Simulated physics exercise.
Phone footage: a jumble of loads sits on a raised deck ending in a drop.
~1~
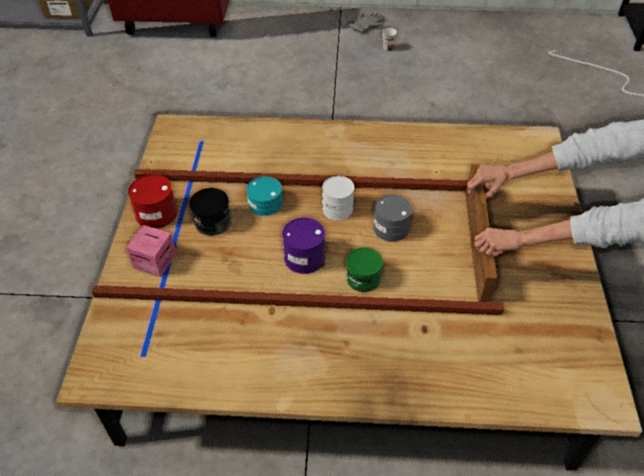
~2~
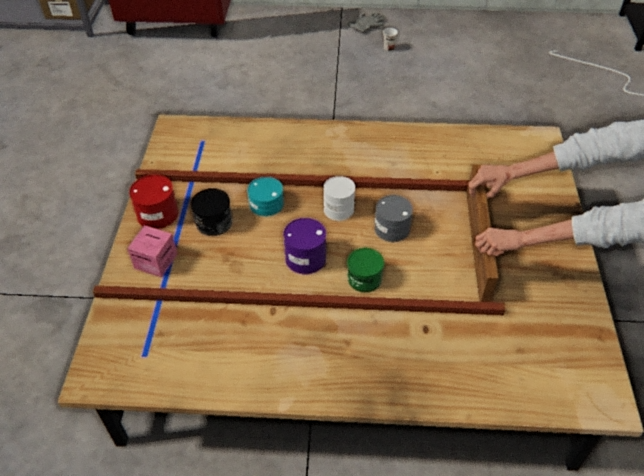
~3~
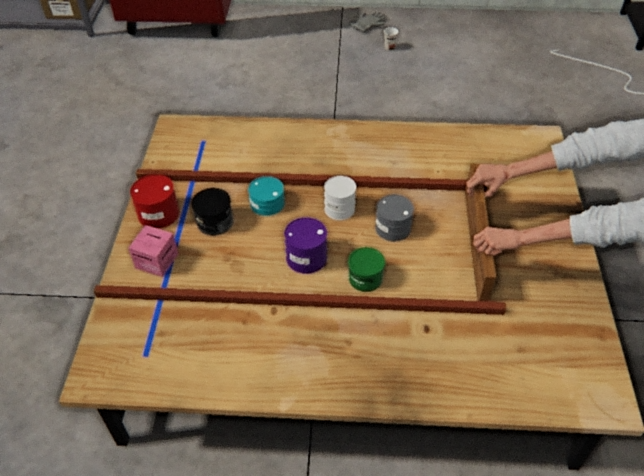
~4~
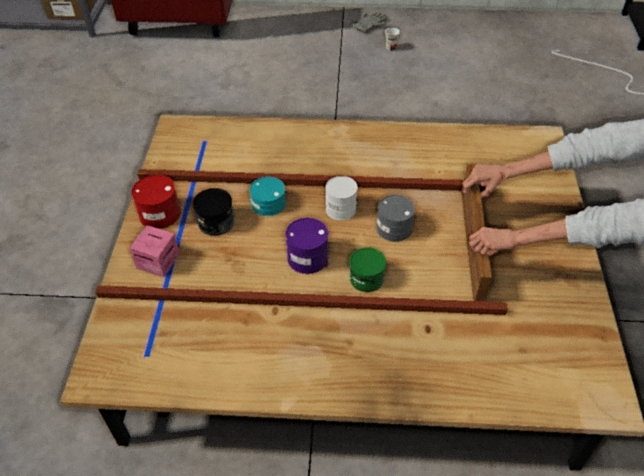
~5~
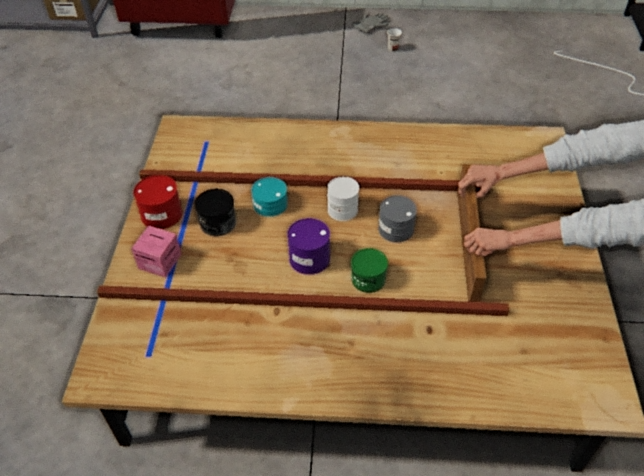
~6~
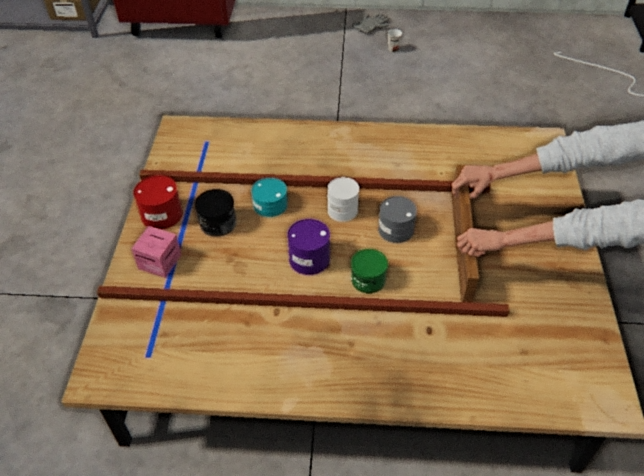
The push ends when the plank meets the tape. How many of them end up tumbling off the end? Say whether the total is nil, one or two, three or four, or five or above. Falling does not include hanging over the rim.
The total is one or two.
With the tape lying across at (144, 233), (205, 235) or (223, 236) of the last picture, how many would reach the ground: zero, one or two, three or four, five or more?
Taking the places in the order asked: Either three or four, then one or two, then zero.
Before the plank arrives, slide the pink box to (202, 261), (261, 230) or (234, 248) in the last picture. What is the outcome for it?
At the three spots, the pink box keeps its place, keeps its place and keeps its place.
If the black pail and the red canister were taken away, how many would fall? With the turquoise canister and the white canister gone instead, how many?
That gives 0 for the first pair taken away and 1 for the second.
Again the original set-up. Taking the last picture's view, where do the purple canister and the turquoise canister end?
Listed in order, first is (154, 238) and the other is (144, 189).
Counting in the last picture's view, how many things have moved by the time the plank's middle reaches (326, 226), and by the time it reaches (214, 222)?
So 4, and at the other place 8.
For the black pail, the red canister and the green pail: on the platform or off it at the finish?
Here is how it goes: The black pail remains aboard, the red canister ends up below, the green pail remains aboard.
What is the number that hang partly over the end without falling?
As for overhanging, the count is 3.
Soon after, none off yet; red canister at rest near (159, 203); pink box at rest near (157, 252); black pail at rest near (216, 213).
After that, none off yet; red canister displaced a little near (147, 201); pink box at rest near (157, 252); black pail displaced about its own width near (180, 215).
In the end, the number that fall off is one or two; gone, red canister.
